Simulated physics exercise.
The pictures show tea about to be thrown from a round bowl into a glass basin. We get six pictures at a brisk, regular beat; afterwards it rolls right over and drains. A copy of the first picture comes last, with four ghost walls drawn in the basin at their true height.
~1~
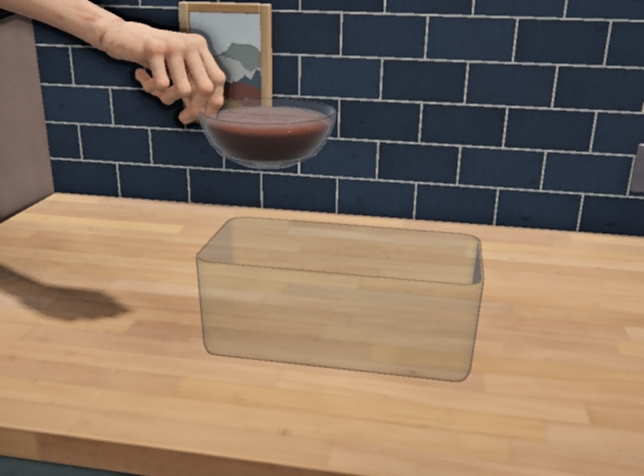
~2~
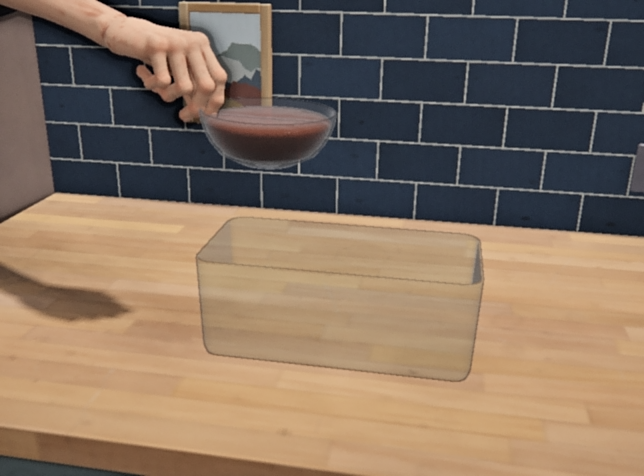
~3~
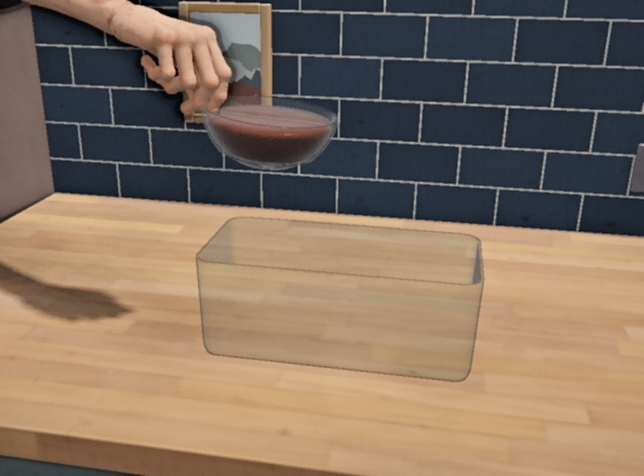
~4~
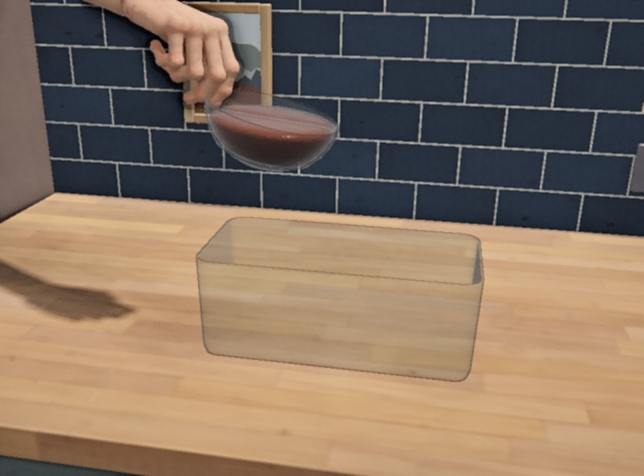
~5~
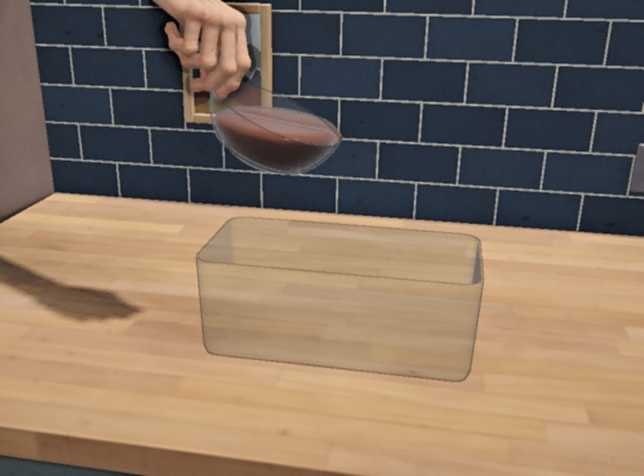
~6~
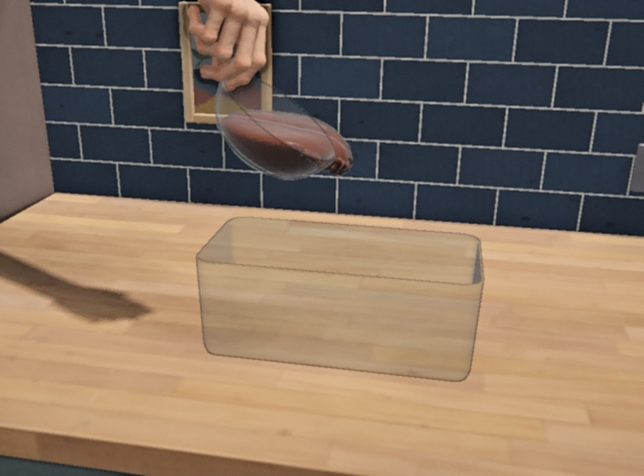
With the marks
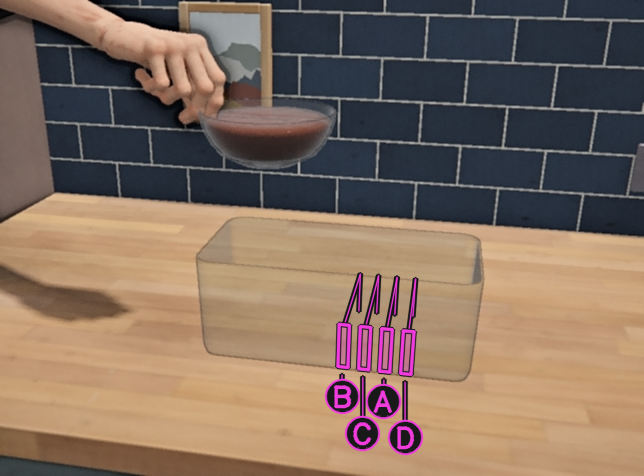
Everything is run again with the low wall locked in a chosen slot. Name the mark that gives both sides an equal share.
Take C.
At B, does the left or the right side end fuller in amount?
The right one.
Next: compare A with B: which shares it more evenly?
The answer is B.
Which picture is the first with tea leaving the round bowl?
In picture 5.
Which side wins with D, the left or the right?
The left one.
On the marked copy, A at (383, 379); B at (342, 374); C at (362, 377); D at (405, 381).
Choosing A, about 82 % ends left of the wall and 14 % right of it; 4 % is lost outside.
Choosing B, about 30 % ends left of the wall and 69 % right of it.
Choosing C, about 54 % ends left of the wall and 44 % right of it.
Choosing D, about 94 % ends left of the wall and 3 % right of it.
